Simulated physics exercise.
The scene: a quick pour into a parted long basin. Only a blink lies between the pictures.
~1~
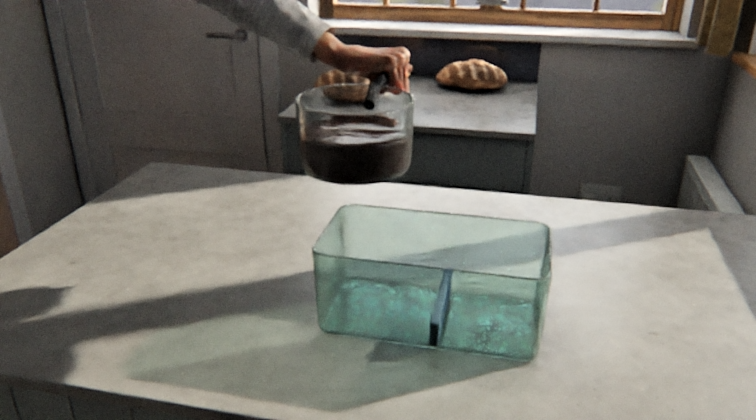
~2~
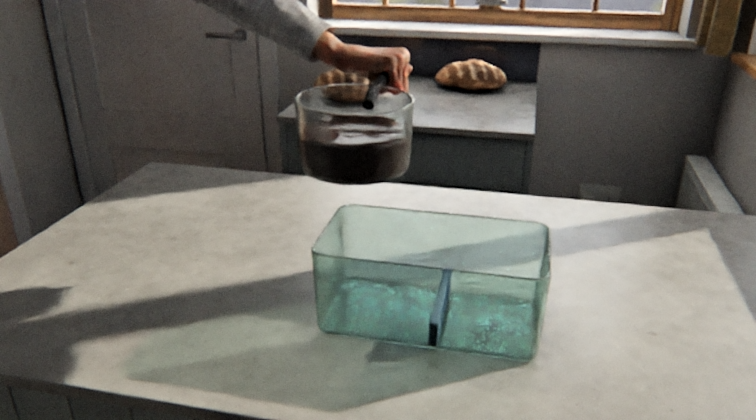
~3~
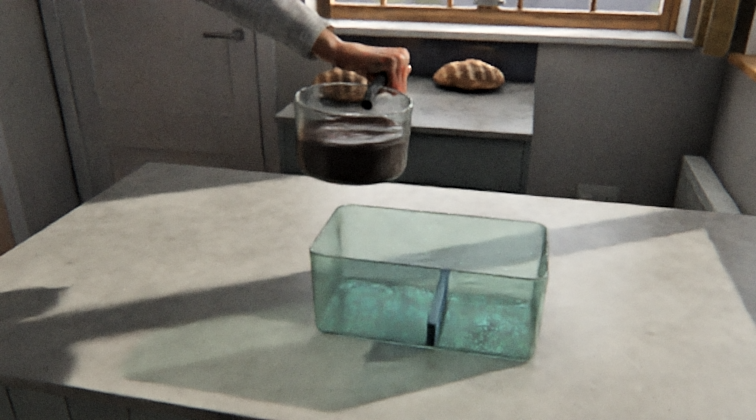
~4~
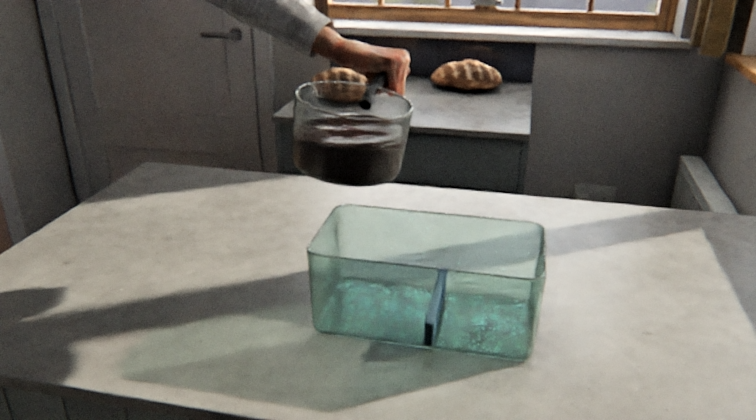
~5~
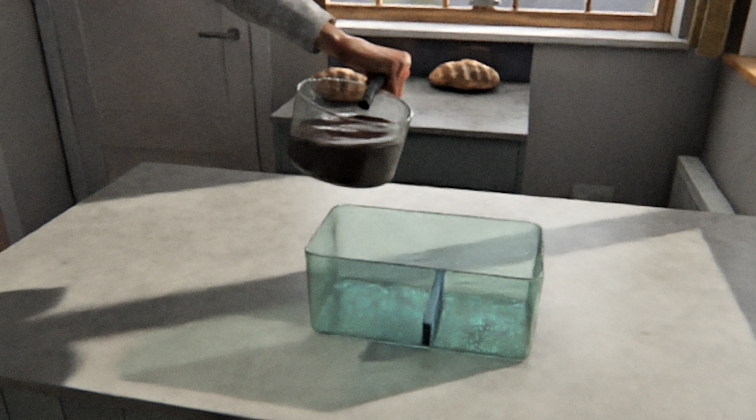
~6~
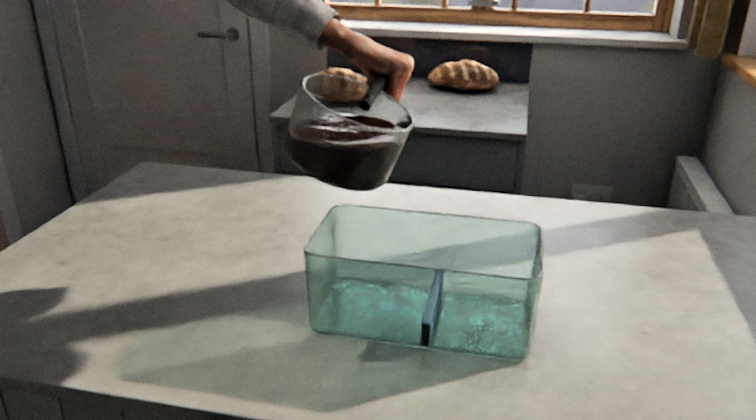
A hand tilts a glass pot of dark liquid above a divided clear green basin.
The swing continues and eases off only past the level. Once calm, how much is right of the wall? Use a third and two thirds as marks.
In the end from a third to two thirds is right of the wall.
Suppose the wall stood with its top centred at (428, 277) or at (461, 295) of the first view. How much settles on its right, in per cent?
Roughly 65 per cent, and 25 per cent.
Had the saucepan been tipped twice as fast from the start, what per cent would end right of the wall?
Near 30 %.
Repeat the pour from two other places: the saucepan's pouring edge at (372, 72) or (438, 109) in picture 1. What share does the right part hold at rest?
Near 10 % and 70 %.
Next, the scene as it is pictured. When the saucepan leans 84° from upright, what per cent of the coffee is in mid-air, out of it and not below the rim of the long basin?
About 35 per cent.
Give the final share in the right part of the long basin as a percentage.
Roughly 50 in a hundred.
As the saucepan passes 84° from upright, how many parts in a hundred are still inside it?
Roughly 55 in a hundred.
A moment on, the saucepan is tipped on its side and 55 per cent is still to pour, 2 is left of the wall and 9 right of it.
Next, the saucepan is tipped right over and 7 per cent is still to pour, 33 is left of the wall and 50 right of it.
Then the saucepan is tipped right over and 0 per cent is still to pour, 49 is left of the wall and 50 right of it.
Later the saucepan is tipped right over and 0 per cent is still to pour, 49 is left of the wall and 51 right of it.
Finally, 49 per cent lies left of the wall, 51 right of it and 1 outside.
